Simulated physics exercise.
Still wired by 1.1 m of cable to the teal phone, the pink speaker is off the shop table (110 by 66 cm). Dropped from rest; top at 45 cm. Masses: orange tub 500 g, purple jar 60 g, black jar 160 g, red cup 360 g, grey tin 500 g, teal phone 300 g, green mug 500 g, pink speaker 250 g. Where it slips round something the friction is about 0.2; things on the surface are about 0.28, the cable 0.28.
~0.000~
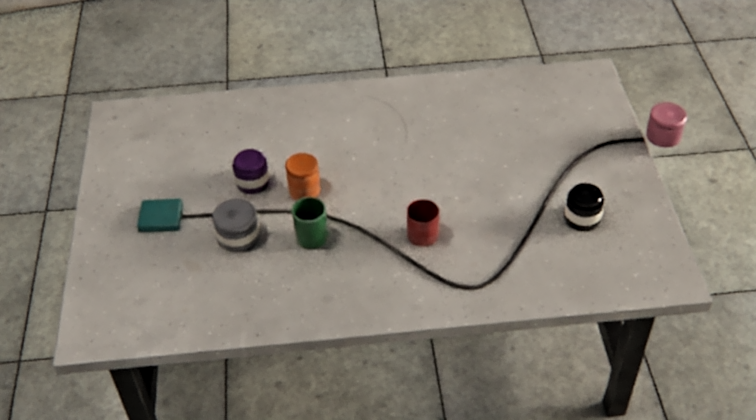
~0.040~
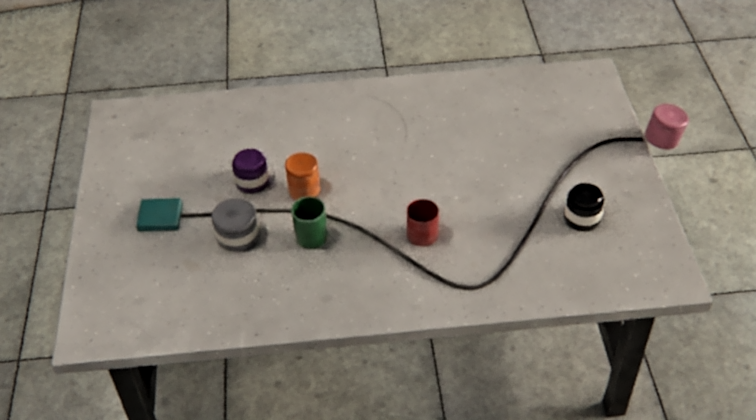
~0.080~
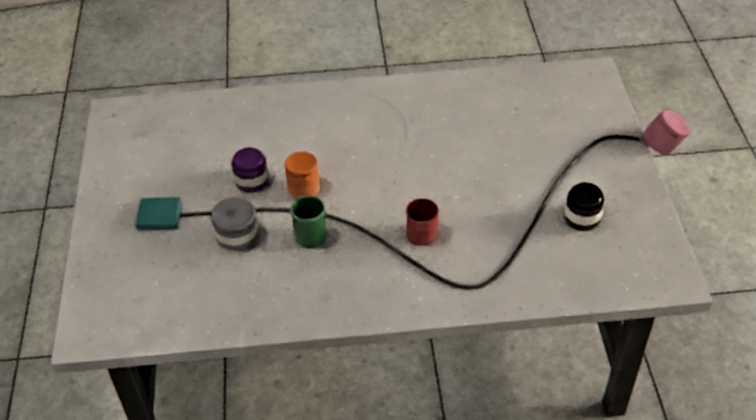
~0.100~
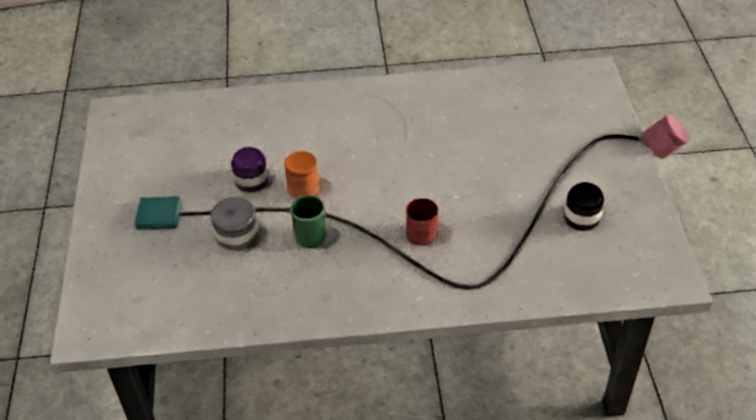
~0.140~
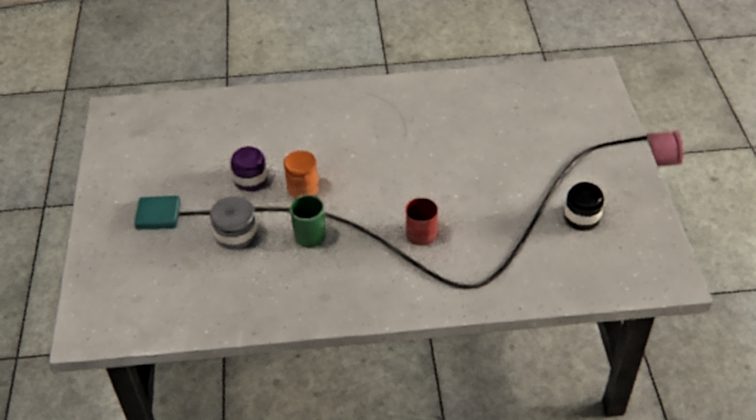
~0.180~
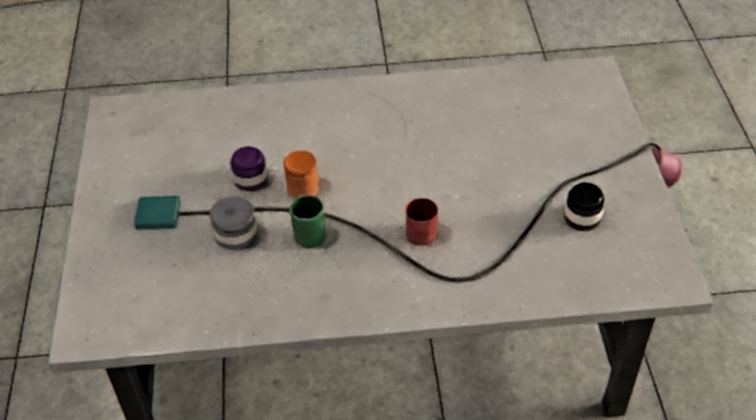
We see a table holding jars, cups, a tin and a teal block with a dark cable attached; beyond the right edge, a pink cylinder tips and drops a short way, and the cable's right end shifts with it.
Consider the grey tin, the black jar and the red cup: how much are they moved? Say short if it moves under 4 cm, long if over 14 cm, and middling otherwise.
My prediction: My guess is the grey tin covers only a tiny distance; my guess is the black jar covers only a tiny distance; my guess is the red cup covers a medium distance.
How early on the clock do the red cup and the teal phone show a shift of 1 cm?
For the red cup it's 0.30 s, while the teal phone gets there at 0.30 s.
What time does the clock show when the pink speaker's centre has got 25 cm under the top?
That comes at 0.30 seconds.
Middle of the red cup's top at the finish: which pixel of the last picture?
Around (423, 177).
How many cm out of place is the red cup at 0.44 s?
Shift of the red cup - 6 cm.
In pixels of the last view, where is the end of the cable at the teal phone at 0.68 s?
(258, 209) or thereabouts.
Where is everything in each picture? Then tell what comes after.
In the first picture, grey tin (234, 214); black jar (587, 193); red cup (423, 211); cable runs through (591, 150) (535, 220) (460, 286) (359, 228).
In the second picture, pink speaker (670, 115); cable runs through (590, 149) (460, 286).
In the third picture, pink speaker (666, 132); cable runs through (589, 148) (460, 286).
In the fourth picture, pink speaker (666, 137); cable runs through (589, 147) (459, 285).
In the fifth picture, pink speaker (664, 149); cable runs through (593, 149) (459, 285).
In the sixth picture, grey tin (232, 212); black jar (587, 193); red cup (422, 210); cable runs through (625, 159) (541, 211) (462, 279) (357, 227).
After 0.4 s, the cable's tail end at (229, 218); red cup 6 cm off its start, pink speaker over the edge, teal phone 9 cm off its start.
After 0.7 s, the cable's tail end at (258, 209); red cup 8 cm off its start, grey tin 2 cm off its start, pink speaker over the edge.
After 0.9 s, the cable's tail end at (260, 208); red cup 8 cm off its start at (423, 177), grey tin 2 cm off its start at (242, 215), pink speaker over the edge.
After 1.2 s, the cable's tail end at (260, 208); red cup 8 cm off its start, grey tin 2 cm off its start, pink speaker over the edge.
After 2.4 s, the cable's tail end at (260, 208); red cup 8 cm off its start at (423, 177), grey tin 2 cm off its start at (243, 215), black jar 0 cm off its start at (587, 193), pink speaker over the edge.
